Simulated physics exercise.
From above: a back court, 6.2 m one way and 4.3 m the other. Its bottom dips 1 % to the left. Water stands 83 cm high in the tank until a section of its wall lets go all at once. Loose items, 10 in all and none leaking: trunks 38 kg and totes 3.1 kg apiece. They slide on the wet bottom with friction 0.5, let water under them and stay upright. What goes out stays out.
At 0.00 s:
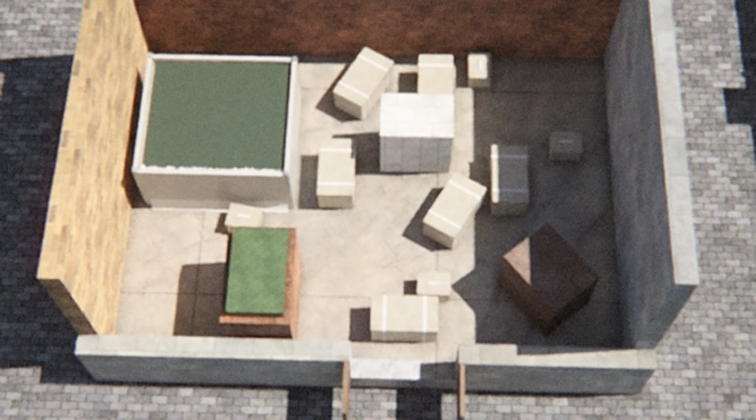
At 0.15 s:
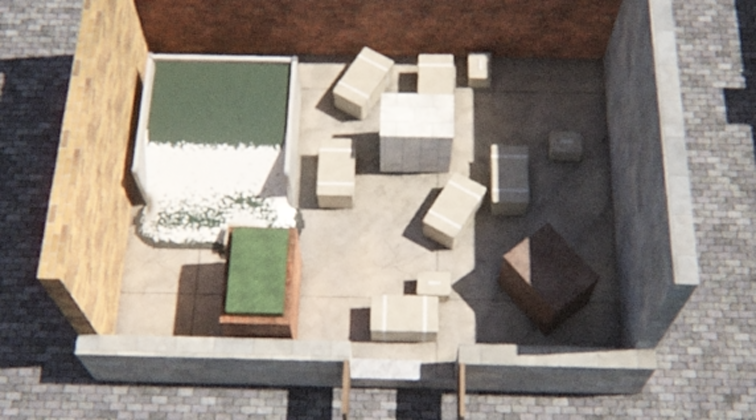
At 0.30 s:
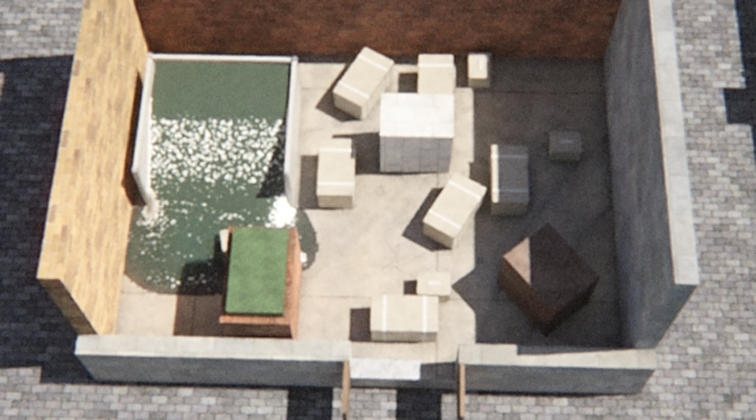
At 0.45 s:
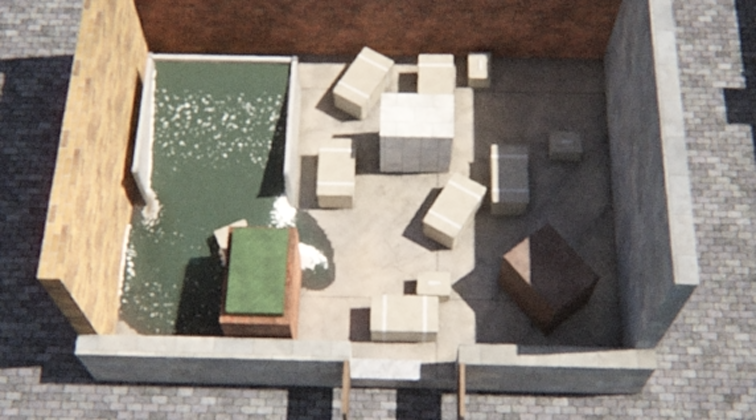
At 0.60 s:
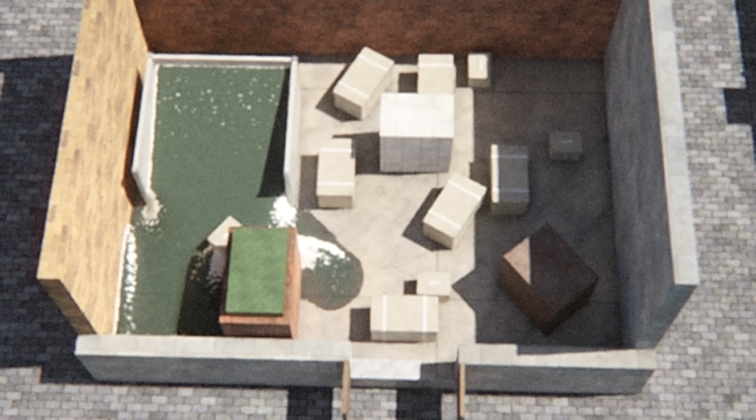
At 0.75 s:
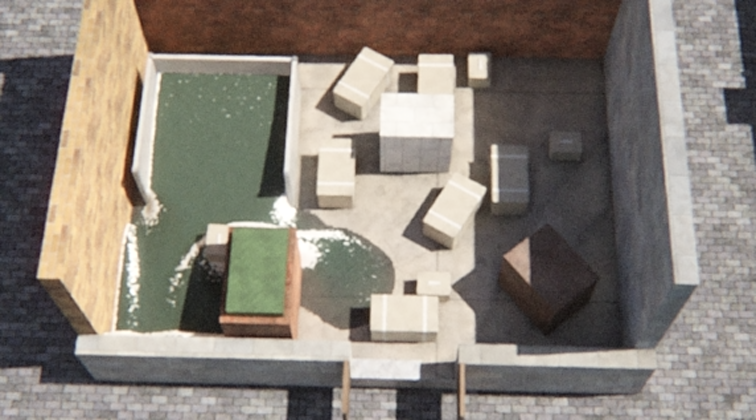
Dark green water bursts from the open front of a pale-walled tank at the upper left of a walled back court, seen from above by a still camera. Cream trunks and totes are scattered across the middle and right, near a whitish block, a tilted brown block and a green-topped brick block. Foaming, the water spreads around the brick block and rightward, nudging one small tote slightly.
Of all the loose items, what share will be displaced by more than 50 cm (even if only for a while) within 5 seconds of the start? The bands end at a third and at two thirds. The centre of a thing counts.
That comes to not even a third.
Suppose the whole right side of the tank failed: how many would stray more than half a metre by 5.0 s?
Then 9.
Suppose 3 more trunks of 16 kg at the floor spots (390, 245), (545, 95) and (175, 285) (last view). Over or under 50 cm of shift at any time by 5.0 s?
In that order: Over, less, past it.
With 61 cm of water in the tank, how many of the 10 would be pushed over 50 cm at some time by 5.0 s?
Then 2.
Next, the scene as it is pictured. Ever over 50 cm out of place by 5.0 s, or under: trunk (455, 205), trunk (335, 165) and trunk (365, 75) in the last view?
In that order: More, less, less.
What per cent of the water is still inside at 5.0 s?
Some 96 per cent remains.
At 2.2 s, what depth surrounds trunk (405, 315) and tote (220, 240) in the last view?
Roughly 8 and 50 cm.
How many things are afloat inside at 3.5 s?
I count 2.
After 1.1 s 1 of 10 are over 50 cm from their spots; 1 afloat.
After 2.2 s 2 of 10 are over 50 cm from their spots; 2 afloat.
After 3.5 s 3 of 10 are over 50 cm from their spots; 2 afloat.
After 5.0 s 3 of 10 are over 50 cm from their spots, and 3 have been at some point; 3 afloat.
